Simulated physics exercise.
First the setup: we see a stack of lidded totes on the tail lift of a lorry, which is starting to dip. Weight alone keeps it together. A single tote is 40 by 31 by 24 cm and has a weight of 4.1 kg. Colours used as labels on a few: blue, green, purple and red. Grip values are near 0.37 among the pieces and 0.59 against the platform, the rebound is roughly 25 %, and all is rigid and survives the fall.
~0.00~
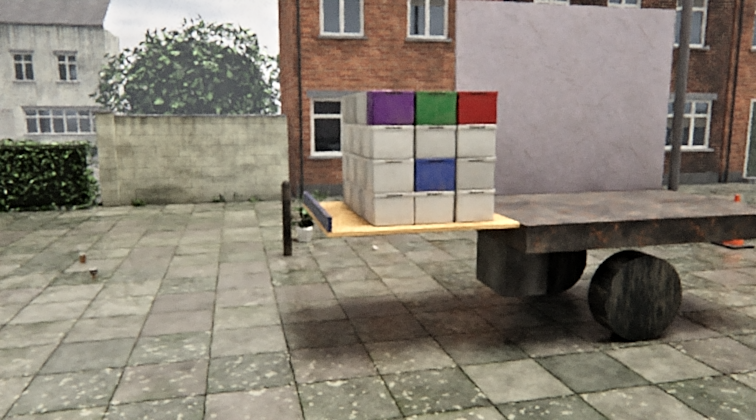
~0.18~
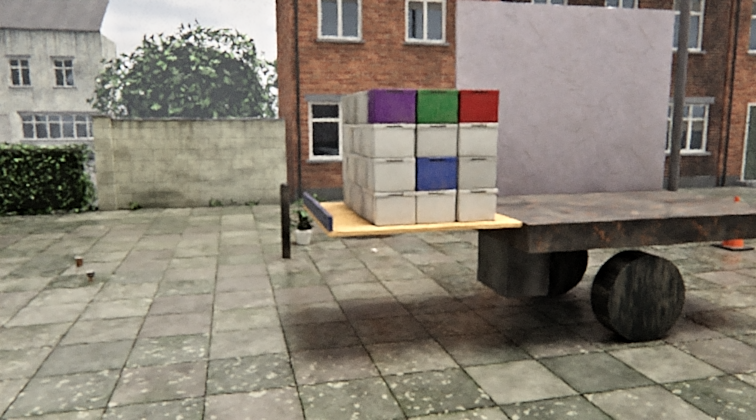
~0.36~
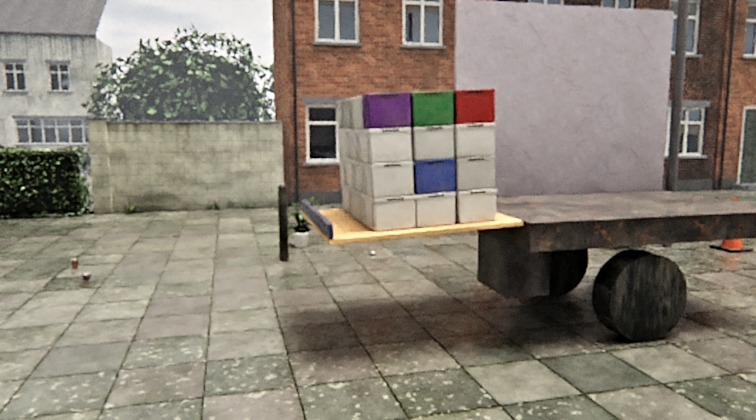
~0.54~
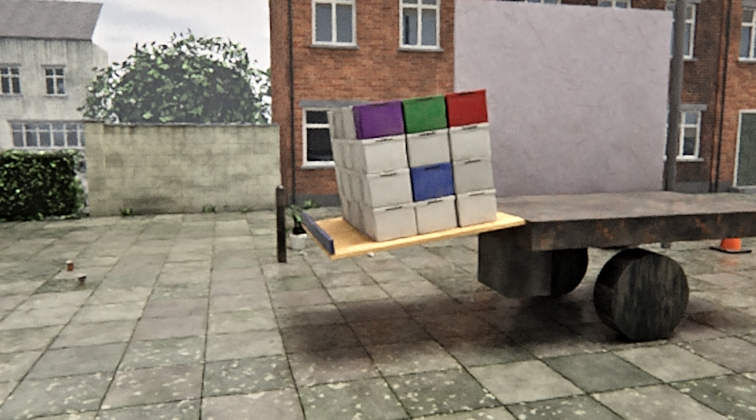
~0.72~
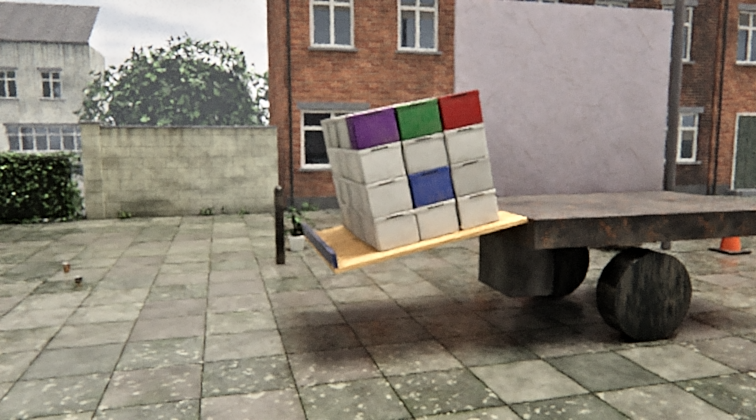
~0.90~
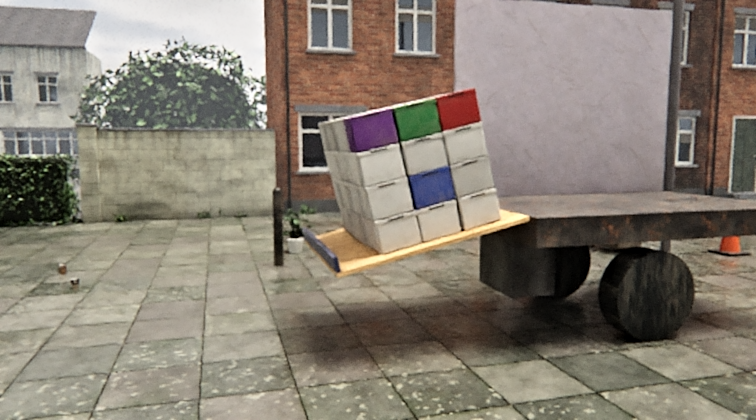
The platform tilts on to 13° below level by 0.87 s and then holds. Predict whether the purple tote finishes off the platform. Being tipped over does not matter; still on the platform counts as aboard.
Prediction: It does not.
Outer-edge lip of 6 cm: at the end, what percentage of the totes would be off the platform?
0 %.
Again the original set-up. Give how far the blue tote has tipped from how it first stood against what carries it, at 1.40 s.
It sits at about 0 degrees.
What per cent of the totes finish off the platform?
0%.
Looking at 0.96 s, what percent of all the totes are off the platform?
By then 0 %.
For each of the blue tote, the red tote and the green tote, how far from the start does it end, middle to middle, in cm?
I'd estimate blue at 20 cm, red at 20 cm and green at 30 cm.
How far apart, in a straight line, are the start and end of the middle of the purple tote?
It finishes around 30 cm from its starting point.
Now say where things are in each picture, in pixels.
In the first frame (pixels give the middle of a visible side; the camera moves round a little; leans and shifts are taken against what carries them), platform's outer corner (330, 235) slope 0°; purple tote (394, 108); blue tote (436, 176); red tote (478, 108); none has stirred.
The second frame shows platform's outer corner (331, 234) slope 0°; purple tote (395, 107).
The third frame shows platform's outer corner (331, 242) slope 3°; purple tote (390, 111).
The fourth frame shows platform's outer corner (333, 258) slope 7°; purple tote (382, 120).
The fifth frame shows platform's outer corner (337, 271) slope 12°; purple tote (376, 129).
The sixth frame shows platform's outer corner (339, 275) slope 13°; purple tote (374, 131); red tote (459, 110); green tote (419, 120); none has stirred.
After 0.96 s, slope 13°; none of the 42 totes off the platform; purple tote unmoved.
In the end (1.6 s), slope 13°; none of the 42 totes off the platform; purple tote unmoved; red tote unmoved; green tote unmoved. From the last view, middles, purple tote near (370, 131), red tote near (455, 111).
